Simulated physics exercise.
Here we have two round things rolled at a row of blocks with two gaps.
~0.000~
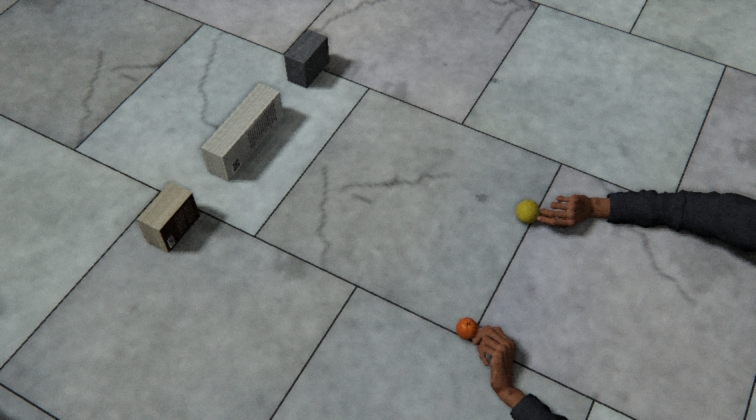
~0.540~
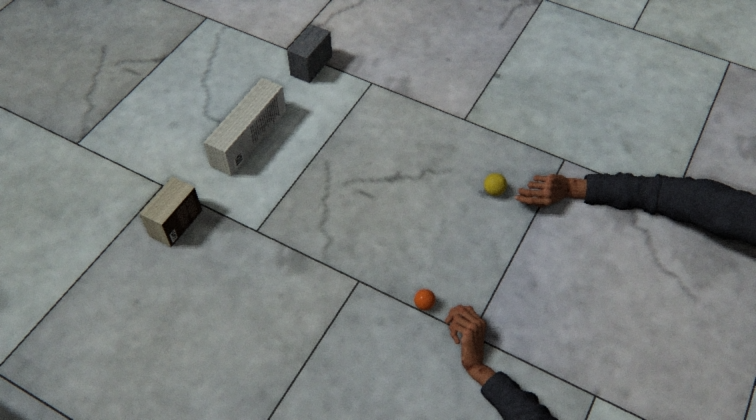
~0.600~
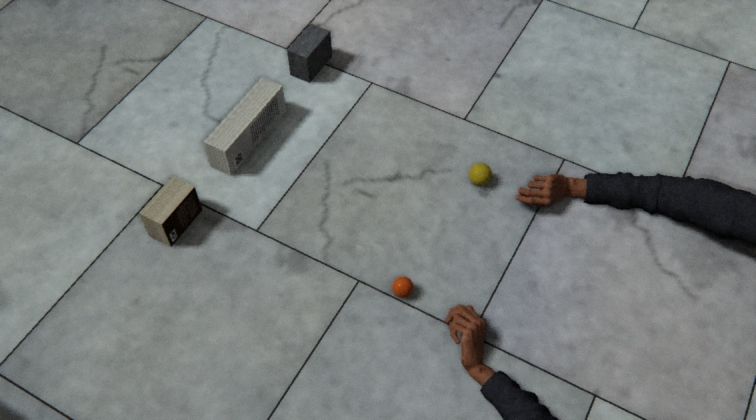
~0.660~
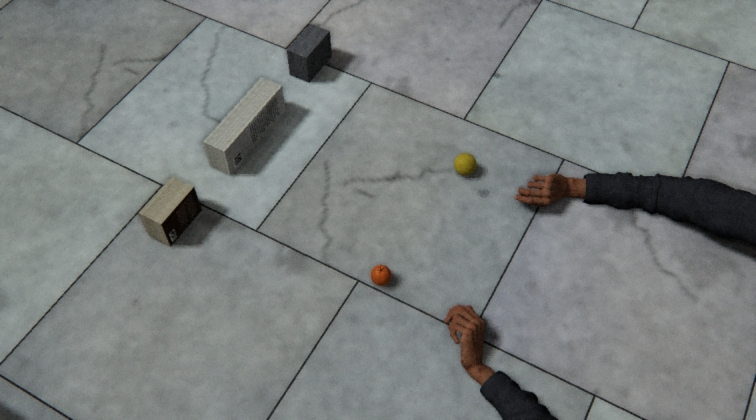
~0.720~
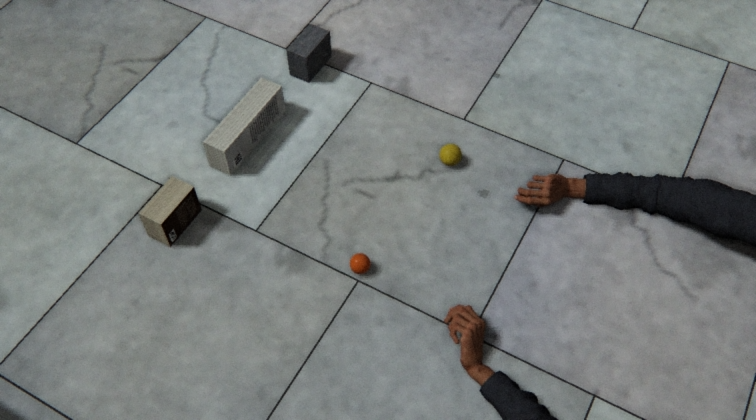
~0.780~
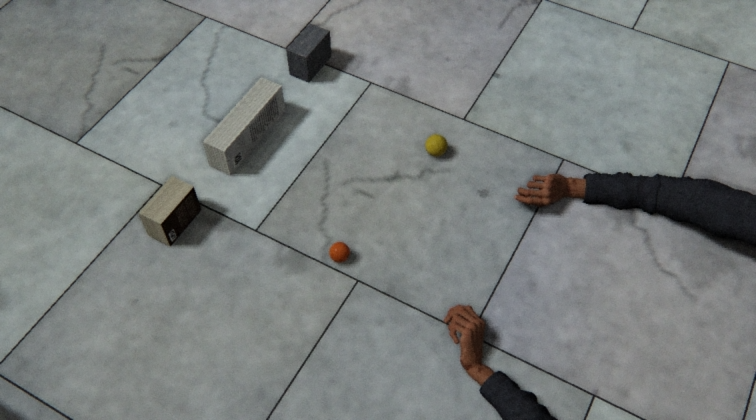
At the start, one hand holds a small orange ball and another a yellow ball on a tiled stone floor, facing three blocks set apart in a row. The hands release them, and both balls roll up and to the left across the tiles while the hands and blocks stay still.
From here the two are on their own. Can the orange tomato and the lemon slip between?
Here the orange tomato rolls through, the lemon bounces off.
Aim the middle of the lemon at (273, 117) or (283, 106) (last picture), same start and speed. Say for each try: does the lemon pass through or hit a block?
In that order, it hits a block; hits a block.
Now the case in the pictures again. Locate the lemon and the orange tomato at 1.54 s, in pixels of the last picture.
Near (339, 67) and (118, 129).
After 1.10 s, orange tomato heading on near (239, 196); lemon heading on near (366, 99).
After 1.54 s, orange tomato heading on near (118, 129); lemon coming back near (339, 67).
After 1.96 s, orange tomato heading on near (19, 74); lemon coming back near (362, 60).
By the end (2.3 s), the orange tomato passes through its gap; the lemon hits a block.
